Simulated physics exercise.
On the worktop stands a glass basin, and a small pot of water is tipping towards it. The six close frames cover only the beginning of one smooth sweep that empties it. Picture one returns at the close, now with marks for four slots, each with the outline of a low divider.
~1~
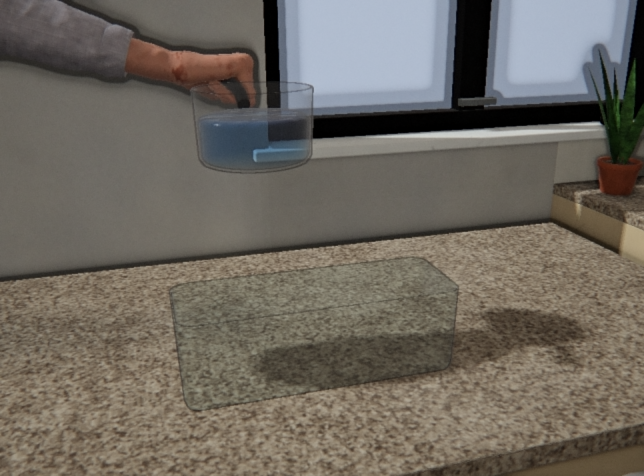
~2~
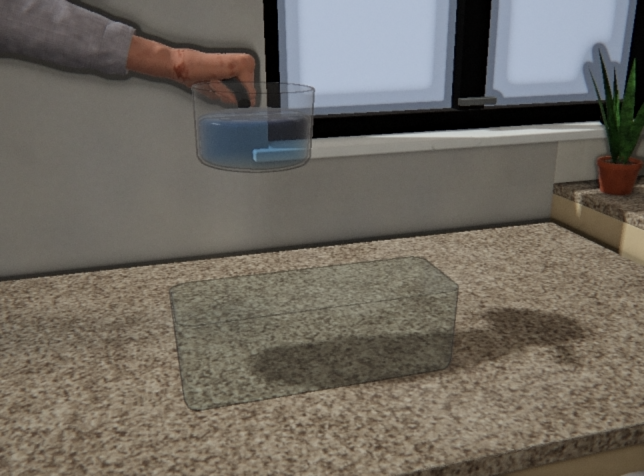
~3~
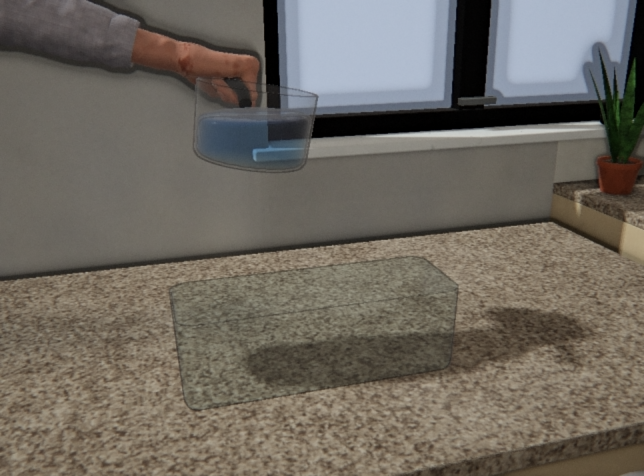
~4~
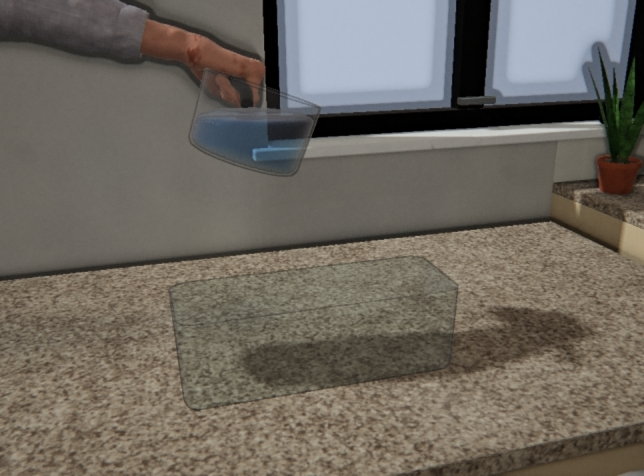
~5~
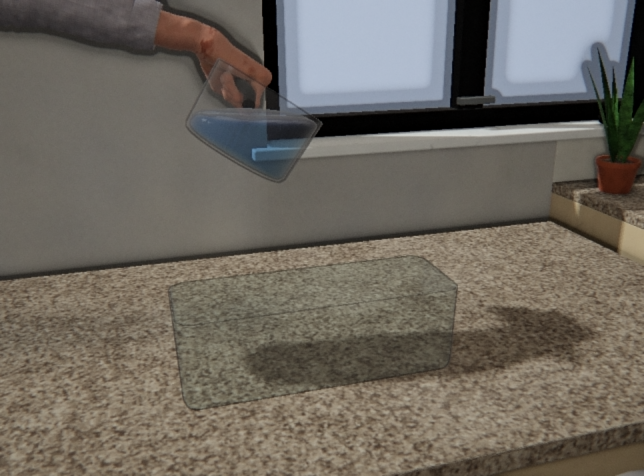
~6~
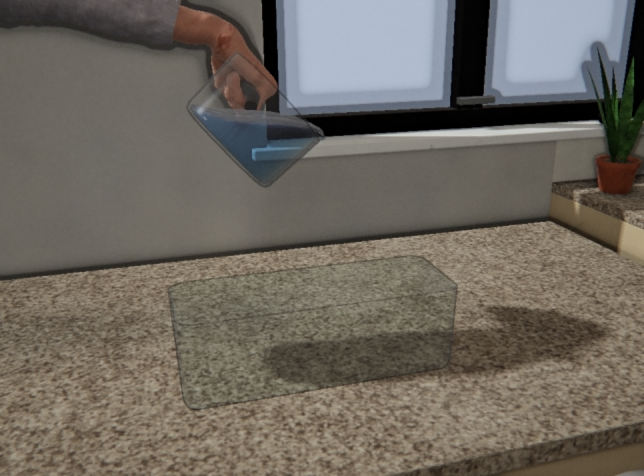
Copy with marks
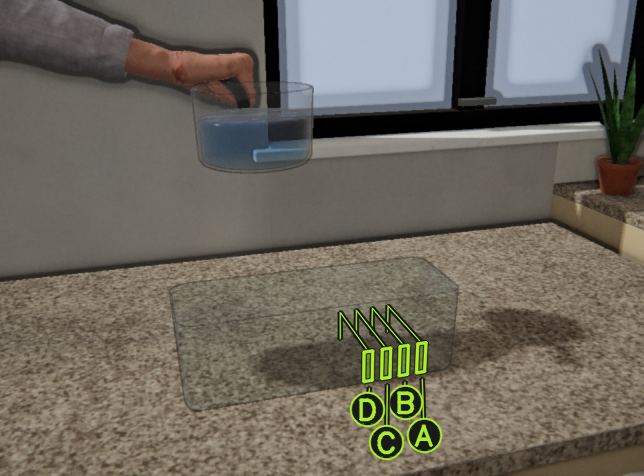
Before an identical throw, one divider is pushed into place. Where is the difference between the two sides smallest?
Use position D.
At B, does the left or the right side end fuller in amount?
The left one.
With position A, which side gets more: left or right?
The left one.
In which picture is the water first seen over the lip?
Picture 6.
On the marked copy, A at (422, 378); B at (404, 381); C at (387, 384); D at (369, 387).
With A, about 75 % ends left of the wall and 11 % right of it; 14 % is lost outside.
With B, about 88 % ends left of the wall and 7 % right of it; 6 % is lost outside.
With C, about 80 % ends left of the wall and 15 % right of it; 5 % is lost outside.
With D, about 48 % ends left of the wall and 49 % right of it; 4 % is lost outside.
